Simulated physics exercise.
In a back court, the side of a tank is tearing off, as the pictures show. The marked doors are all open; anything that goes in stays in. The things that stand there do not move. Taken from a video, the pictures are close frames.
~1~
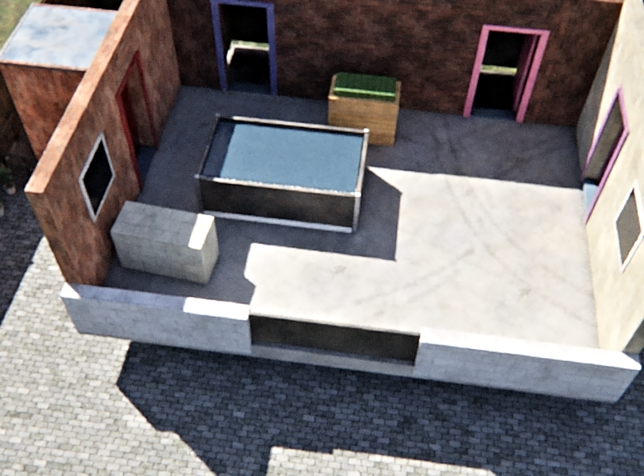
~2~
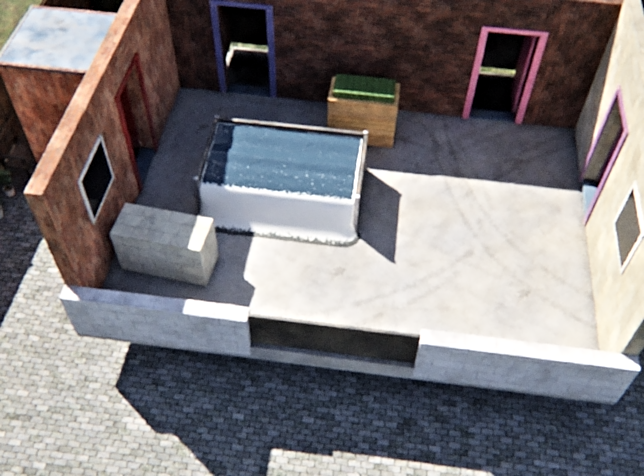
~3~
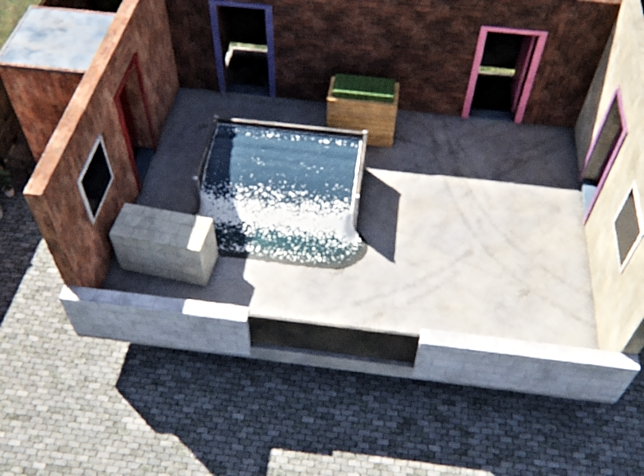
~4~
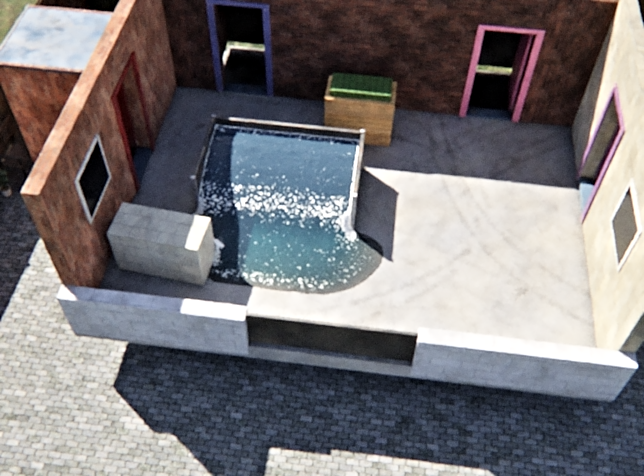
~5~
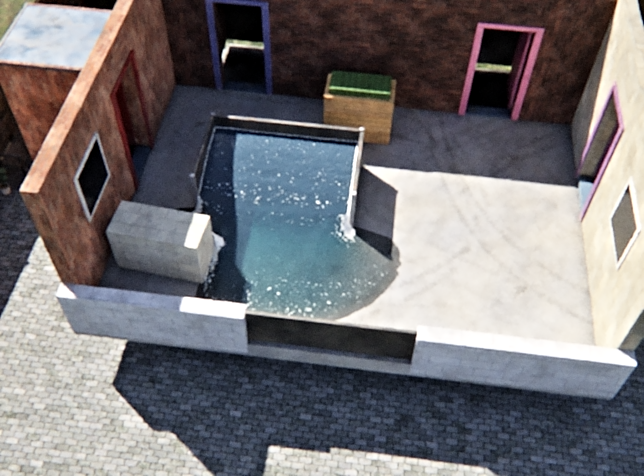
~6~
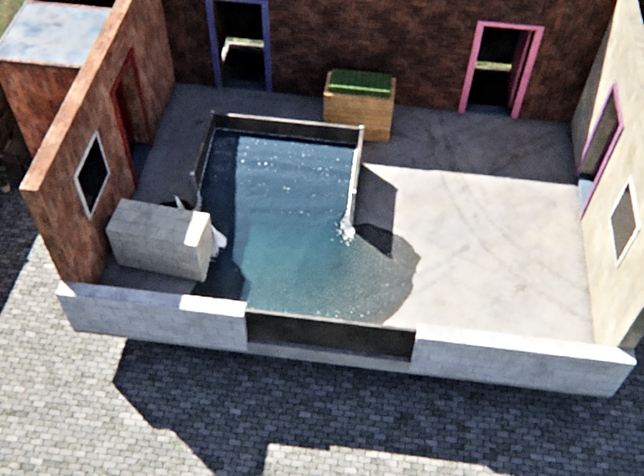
A walled courtyard held a rectangular tank full of water, still at first, until its front side gave way and water poured out in a foamy sheet, spreading across the floor toward the low front wall.
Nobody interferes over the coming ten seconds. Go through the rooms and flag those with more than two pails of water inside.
My prediction: Blue door: Past the limit; purple door: Inside the limit; pink door: Past the limit; red door: Inside the limit.
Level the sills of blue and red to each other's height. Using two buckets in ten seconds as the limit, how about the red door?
Result for red: Above the limit.
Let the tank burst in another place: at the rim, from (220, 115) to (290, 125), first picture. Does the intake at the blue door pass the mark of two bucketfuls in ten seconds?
With the breach moved, the blue one crosses the threshold.
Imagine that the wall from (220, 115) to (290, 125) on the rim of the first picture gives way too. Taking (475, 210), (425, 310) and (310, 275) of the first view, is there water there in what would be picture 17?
Untouched, untouched, untouched.
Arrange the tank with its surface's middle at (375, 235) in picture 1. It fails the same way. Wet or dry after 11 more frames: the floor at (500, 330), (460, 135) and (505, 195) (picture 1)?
Hit, spared, spared.
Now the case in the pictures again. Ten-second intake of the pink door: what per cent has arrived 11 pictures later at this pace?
It comes to around 0 percent of the ten-second total.
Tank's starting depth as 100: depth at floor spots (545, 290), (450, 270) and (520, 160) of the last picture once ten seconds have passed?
First spot 10 %, second 6 %, third 12 %.
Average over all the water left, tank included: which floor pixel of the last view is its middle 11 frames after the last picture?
Close to pixel (277, 261).
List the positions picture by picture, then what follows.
The first picture shows the tank at (285, 157) is whole and still.
In the second picture, water pours out at (277, 209) and has run to a hidden place.
In the third picture, the front is at a hidden place, out from the gap at (277, 212).
In the fourth picture, the front is at a hidden place, out from the gap at (275, 212).
In the fifth picture, the front is at (379, 291), out from the gap at (274, 211).
In the sixth picture, water pours out at (274, 210) and has run to a hidden place.
A moment on, water covers 30 % of the floor; the blue door not reached, the purple door not reached, the pink door not reached, the red door wet at the sill, nothing in.
Next, water covers 45 % of the floor; the blue door not reached, the purple door not reached, the pink door not reached, the red door wet at the sill, nothing in.
Then, water covers 65 % of the floor; the blue door under two buckets in, the purple door wet at the sill, nothing in, the pink door not reached, the red door wet at the sill, nothing in.
Later, water covers 85 % of the floor; the blue door over two buckets in, the purple door wet at the sill, nothing in, the pink door under two buckets in, the red door wet at the sill, nothing in.
In the end, water covers 100 % of the floor; the blue door far over two buckets in, the purple door wet at the sill, nothing in, the pink door far over two buckets in, the red door wet at the sill, nothing in.
